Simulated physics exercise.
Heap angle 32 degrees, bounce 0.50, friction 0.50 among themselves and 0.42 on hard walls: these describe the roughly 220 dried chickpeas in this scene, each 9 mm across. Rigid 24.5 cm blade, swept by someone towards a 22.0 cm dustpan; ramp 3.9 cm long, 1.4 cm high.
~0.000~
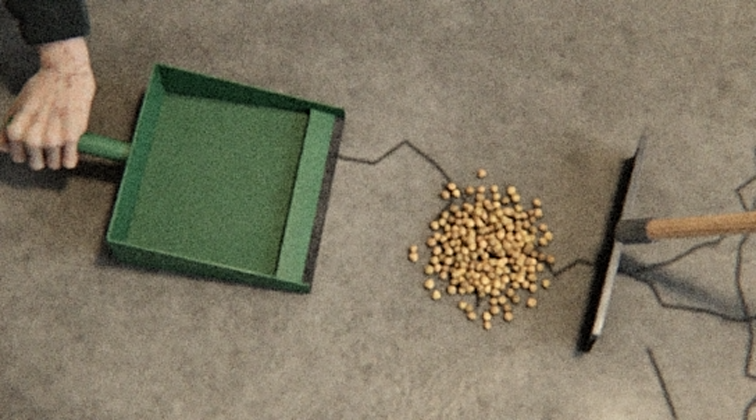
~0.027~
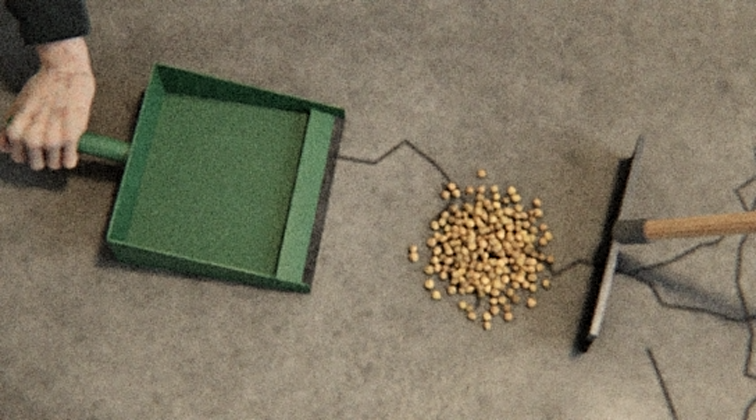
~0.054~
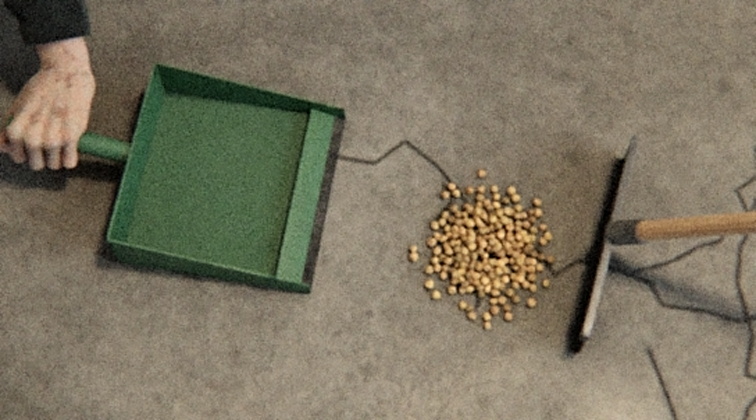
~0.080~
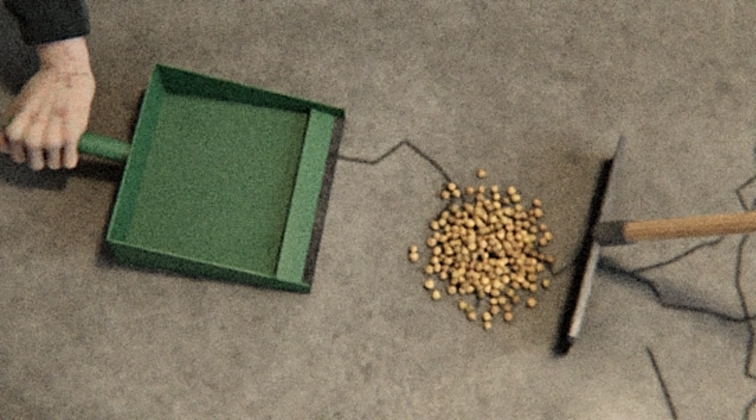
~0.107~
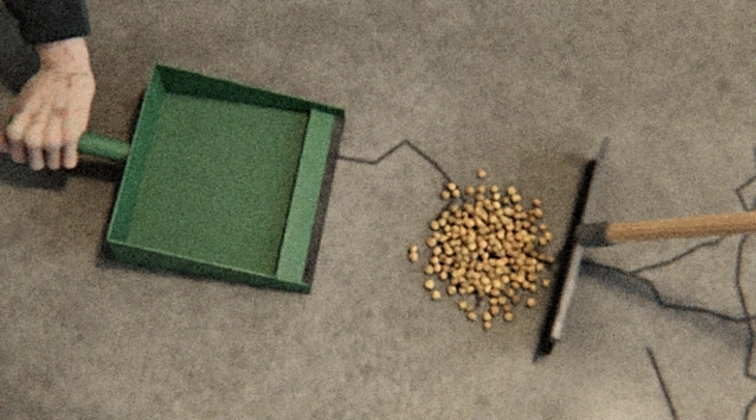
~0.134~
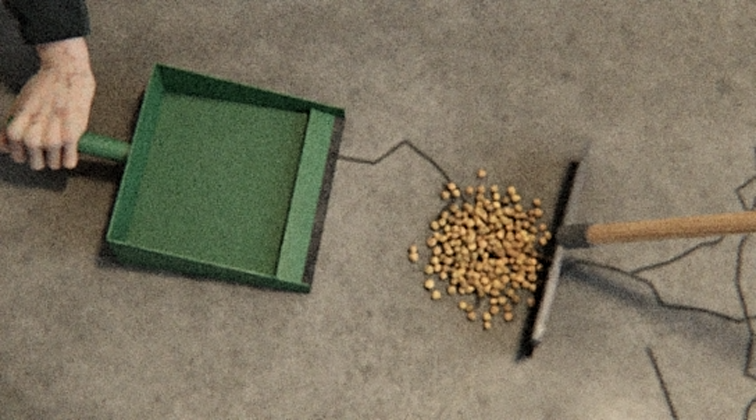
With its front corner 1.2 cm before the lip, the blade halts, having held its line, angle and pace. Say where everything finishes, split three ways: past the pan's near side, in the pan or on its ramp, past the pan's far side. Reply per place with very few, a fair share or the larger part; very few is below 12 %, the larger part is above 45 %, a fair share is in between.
Near side: A fair share; pan: A fair share; far side: Very few.
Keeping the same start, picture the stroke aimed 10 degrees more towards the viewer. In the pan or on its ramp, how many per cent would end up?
15 %.
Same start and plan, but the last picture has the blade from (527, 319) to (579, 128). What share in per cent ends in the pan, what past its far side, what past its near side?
Pan: 50, far side: 5, near side: 5.
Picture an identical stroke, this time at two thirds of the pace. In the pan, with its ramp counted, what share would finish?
Then around 25 per cent.
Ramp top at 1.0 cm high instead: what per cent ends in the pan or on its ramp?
I'd put it near 35 per cent, ramp counted.
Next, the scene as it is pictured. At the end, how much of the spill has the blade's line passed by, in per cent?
Estimate: Around 5 %.
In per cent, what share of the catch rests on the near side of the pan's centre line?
Roughly 80 per cent.
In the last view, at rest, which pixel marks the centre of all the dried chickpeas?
When it all comes to rest, the middle is near (321, 234).
After 0.30 s, middle of the blade 15 cm from the lip; 0 % over the lip, far side 0 %, near side 5 %.
After 0.42 s, middle of the blade 6 cm from the lip; 0 % over the lip, far side 0 %, near side 15 %.
After 0.66 s, middle of the blade 3 cm from the lip; 30 % over the lip, far side 5 %, near side 15 %.
At rest (1.1 s), near side 20 %, pan 30 %, far side 5 %, in front of the lip or behind the blade 50 %.
